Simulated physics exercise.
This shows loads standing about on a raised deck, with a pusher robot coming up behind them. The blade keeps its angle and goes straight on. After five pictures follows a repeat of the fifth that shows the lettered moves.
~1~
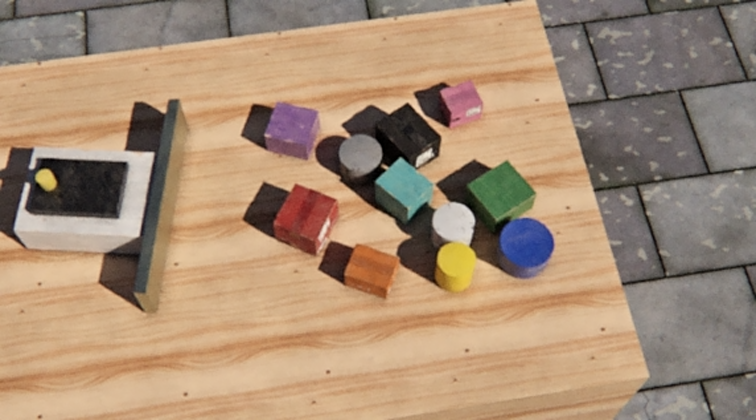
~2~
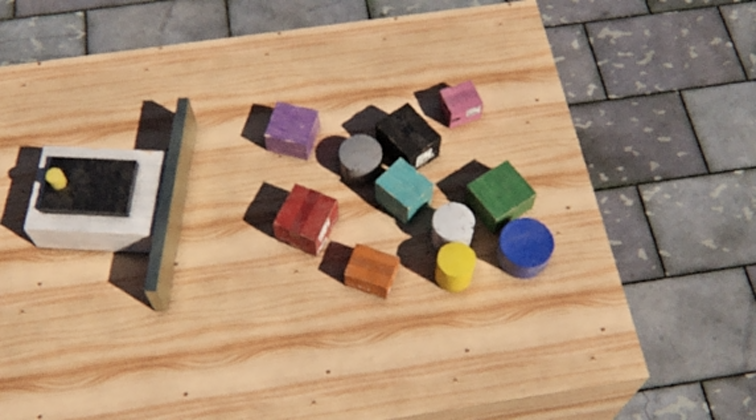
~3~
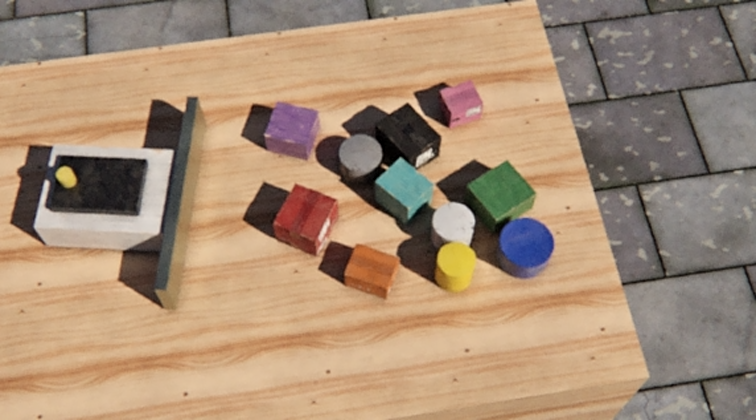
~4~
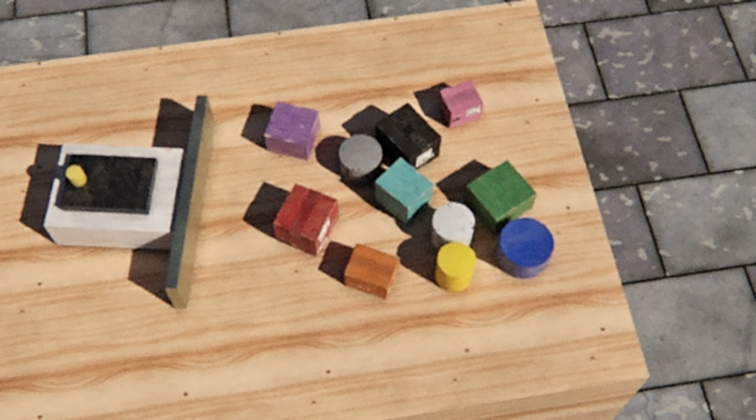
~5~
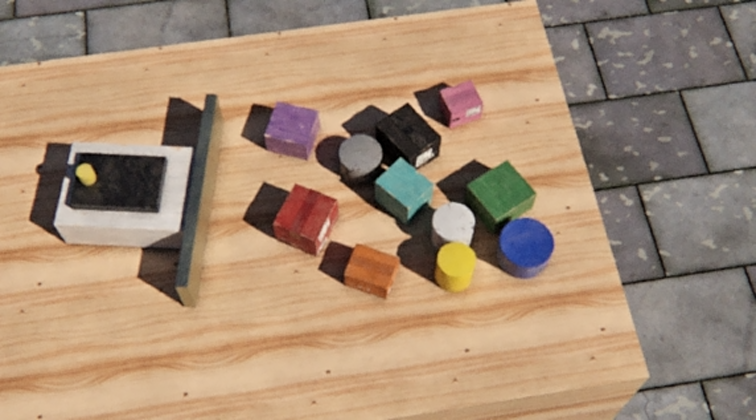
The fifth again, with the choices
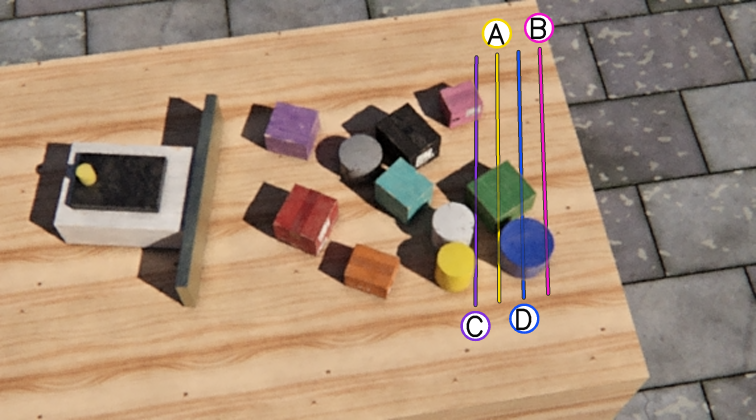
A white and black robot with a wide dark blade on its front crept a short way right across a wooden deck, while the colourful blocks and cylinders ahead of it stayed still, untouched.
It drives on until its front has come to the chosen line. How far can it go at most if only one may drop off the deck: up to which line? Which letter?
Up to line A.
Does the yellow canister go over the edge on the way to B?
No.
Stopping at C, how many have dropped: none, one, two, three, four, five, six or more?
By then, none.
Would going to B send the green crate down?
By then, yes.
On the marked copy, A at (498, 169); B at (544, 163); C at (476, 172); D at (521, 166).
Following A. Soon after the start, robot (237, 167); purple crate (343, 127); grey canister (370, 164).
Later, robot (346, 152); blue pail (530, 251); green crate (512, 198).
In the end, robot (429, 141); green crate (596, 194); pink parcel (559, 102); none fallen.
As for the rest, B drops four; C is within the limit but short; D drops three.
